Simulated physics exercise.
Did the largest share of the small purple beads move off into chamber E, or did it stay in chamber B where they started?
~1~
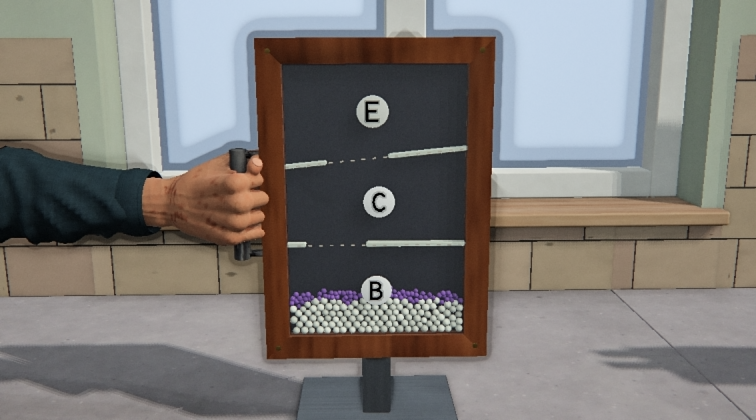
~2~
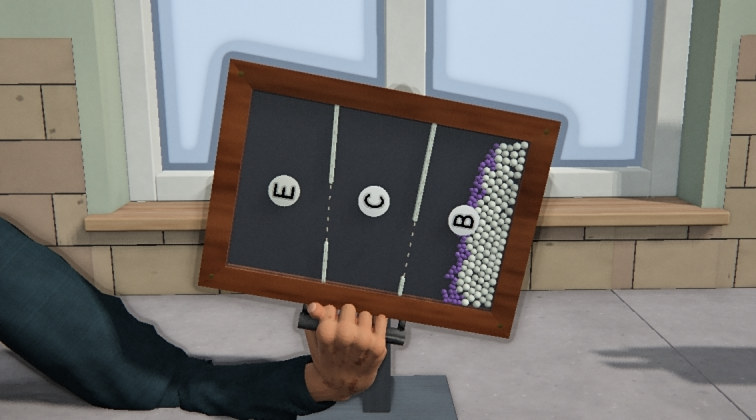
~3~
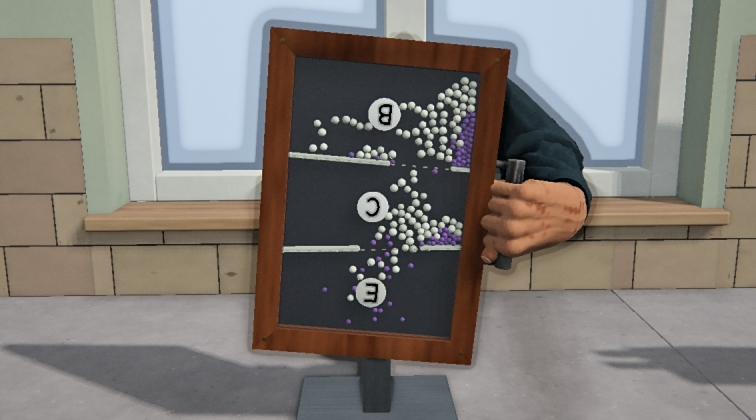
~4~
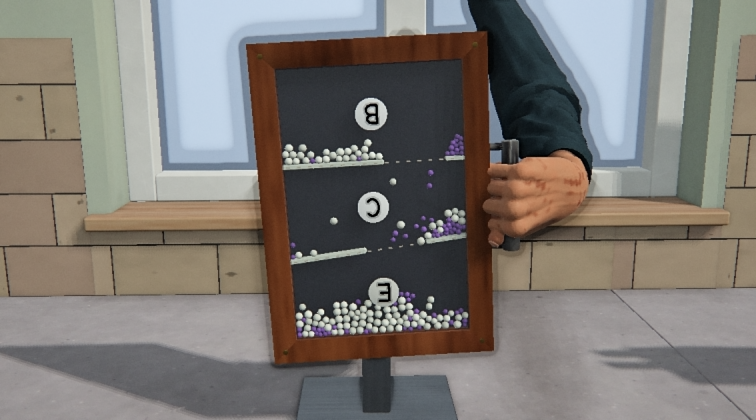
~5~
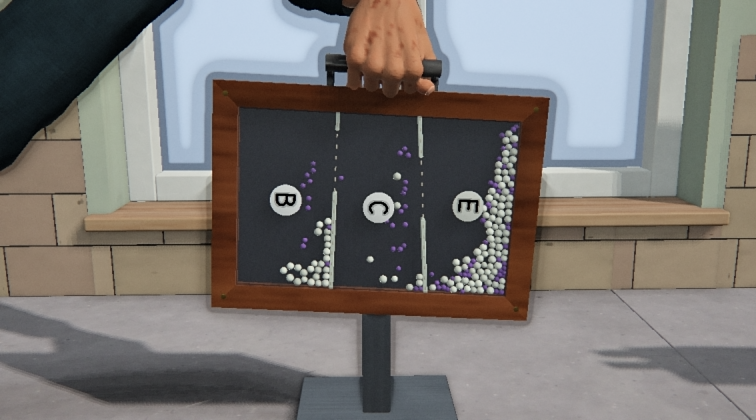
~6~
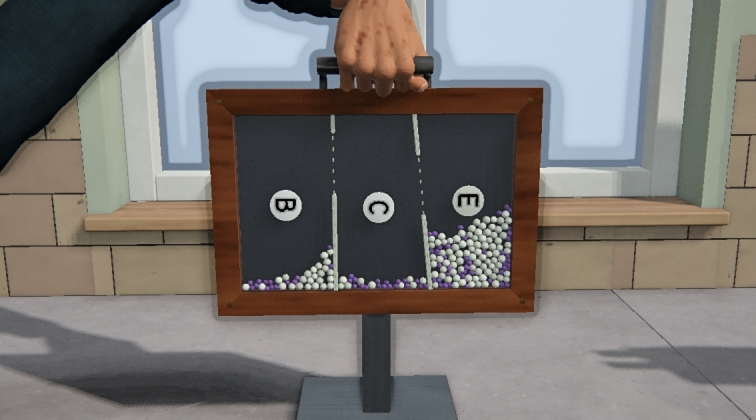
The largest share of the small purple beads moved off into chamber E. Smaller numbers of them ended up in chambers B and C.
